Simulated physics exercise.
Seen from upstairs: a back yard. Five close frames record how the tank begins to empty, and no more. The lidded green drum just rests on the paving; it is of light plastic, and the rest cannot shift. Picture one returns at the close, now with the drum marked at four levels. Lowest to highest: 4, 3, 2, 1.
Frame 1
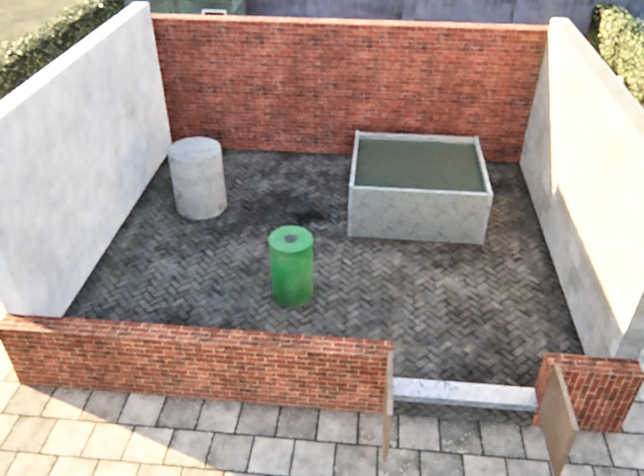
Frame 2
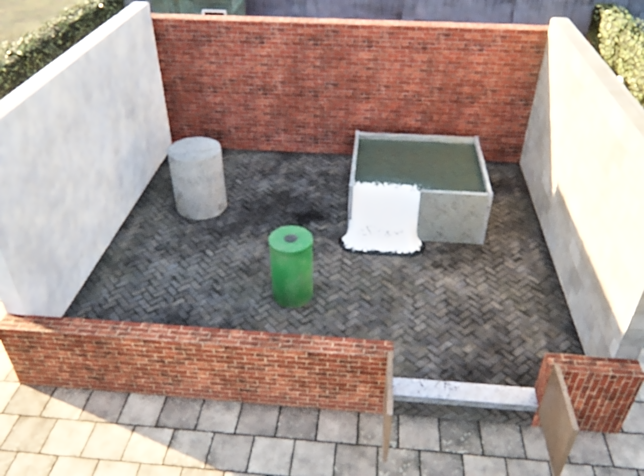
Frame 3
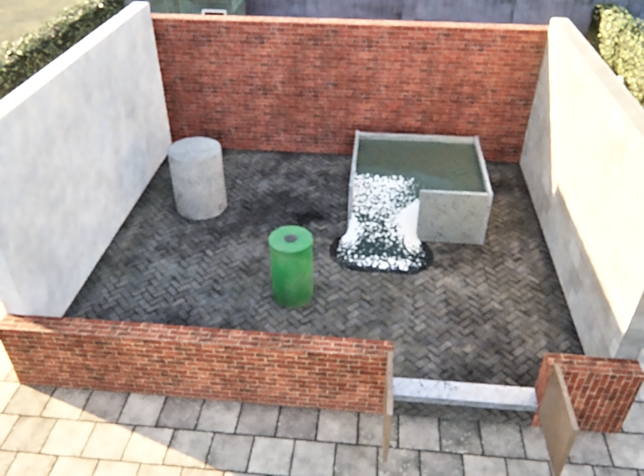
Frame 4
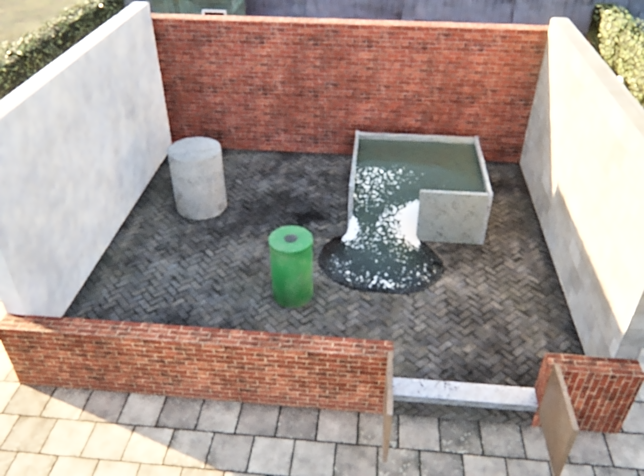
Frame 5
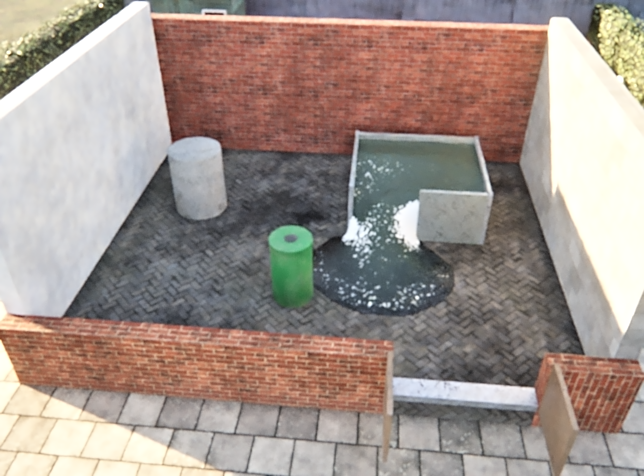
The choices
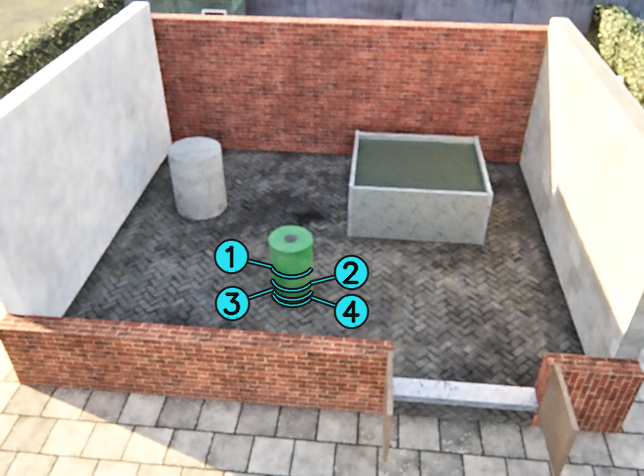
A walled back yard with dark herringbone paving is seen from upstairs by a still camera. A pale grey cylinder stands at the left, a green drum near the middle, and a grey tank full of murky green water at the right, with a brick wall behind and an open gate at front right. White, foaming water bursts from the tank's front left side and spreads across the paving in a widening dark pool, while the drum stays still.
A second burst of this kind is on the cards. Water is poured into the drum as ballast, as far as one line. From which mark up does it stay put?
I would pick mark 1.
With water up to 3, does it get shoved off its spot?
Yes, that goes wrong.
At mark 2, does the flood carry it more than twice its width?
No.
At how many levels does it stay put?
One of them.
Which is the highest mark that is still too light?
It is 2.
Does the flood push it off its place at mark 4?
Yes, it does.
In cyan, 1 at (289, 277); 2 at (289, 290); 3 at (290, 299); 4 at (290, 305); from the bottom up 4, 3, 2, 1.
For mark 1, it does not move.
For mark 2, it is pushed about its own width away.
For mark 3, it is pushed about 4 times its own width away.
For mark 4, it is pushed about 7 times its own width away.
